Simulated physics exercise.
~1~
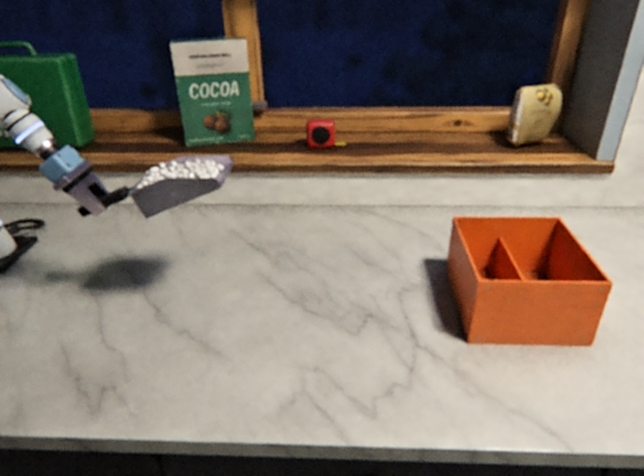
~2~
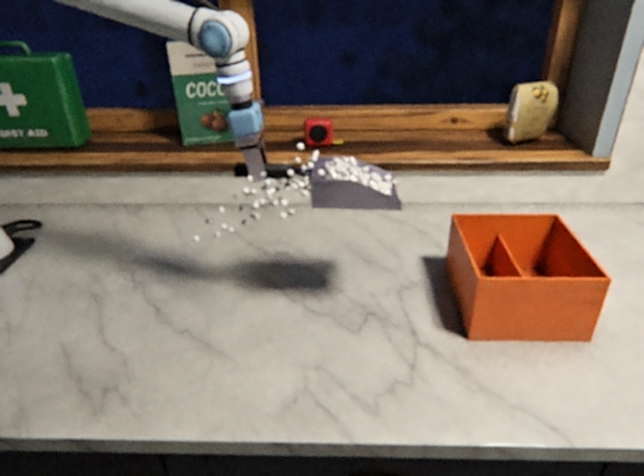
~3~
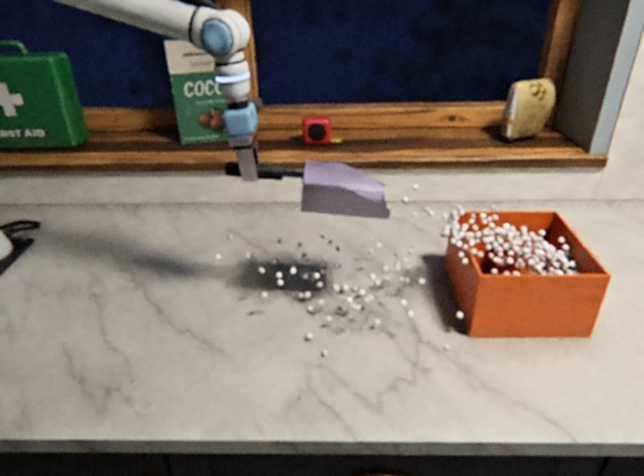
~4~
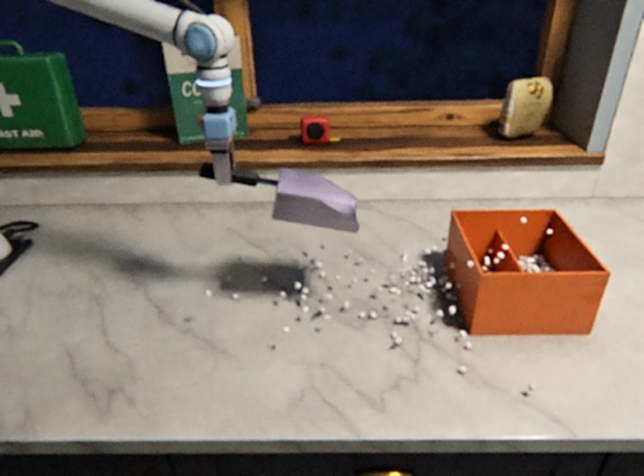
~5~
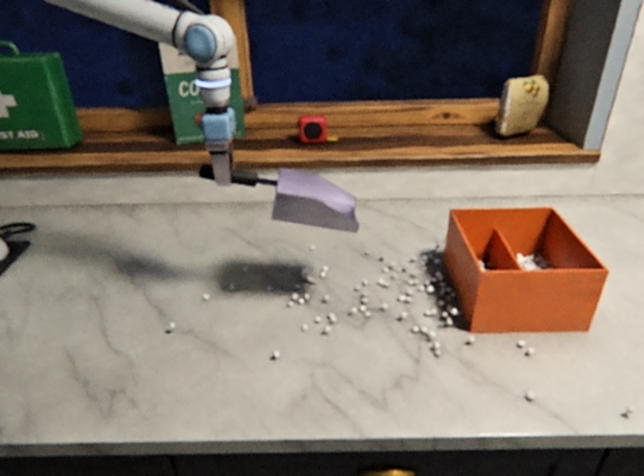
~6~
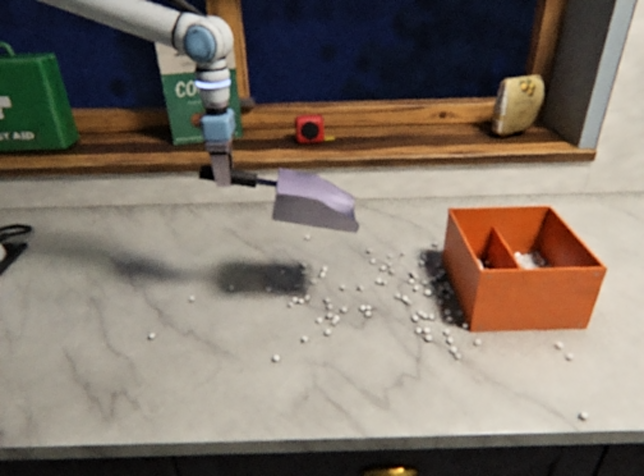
A robot arm grips a pale purple scoop heaped with small white beads above a marble-patterned countertop, seen from the front and slightly above. An orange bin with a dividing wall stands at right, while a green first aid case, a cocoa box, a red tape measure and a yellowish object line the wooden window ledge behind. The arm swings the scoop rightward, and beads begin spilling off its back. It then draws back slightly, tipping forward, as the beads fly toward the bin. Many land inside both compartments, others scatter across the counter, and the emptied scoop hangs still.
